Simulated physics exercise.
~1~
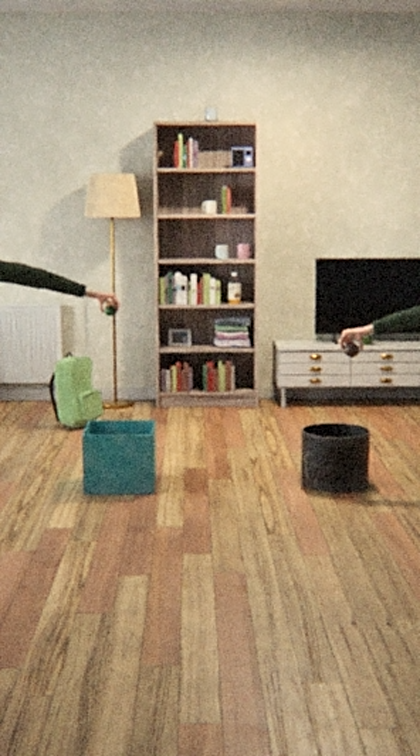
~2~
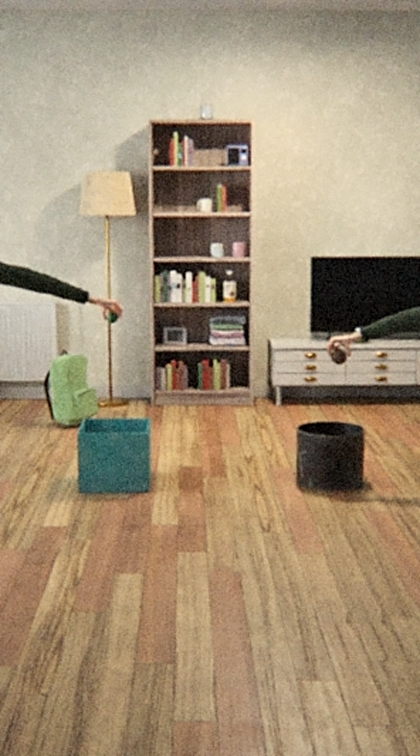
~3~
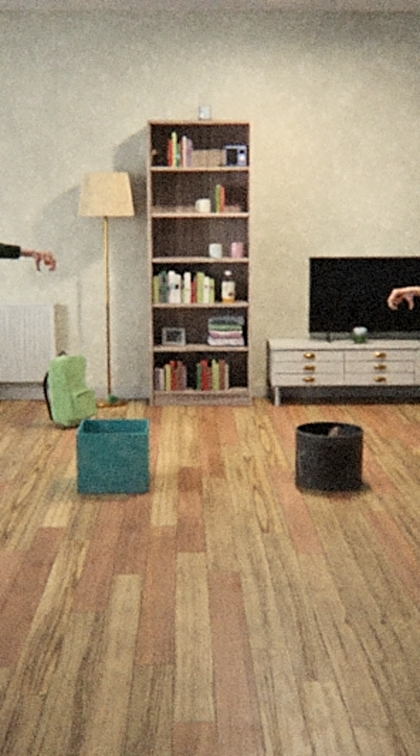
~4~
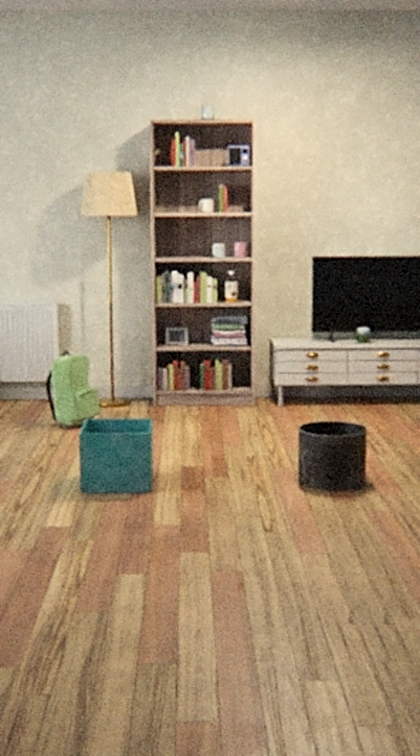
At the start, two dark-sleeved arms reach in from either side of a living room, the left hand holding a small green ball over a teal crate and the right hand holding a brown onion over a dark round bin. The hands shift only slightly while the view sways a little. Then both hands let go and draw back toward the edges, as the ball and the onion drop toward the containers below. The green ball lands inside the crate, and the brown onion lands inside the bin. At the end, the arms are gone, both objects are out of sight, and the containers still stand in place.
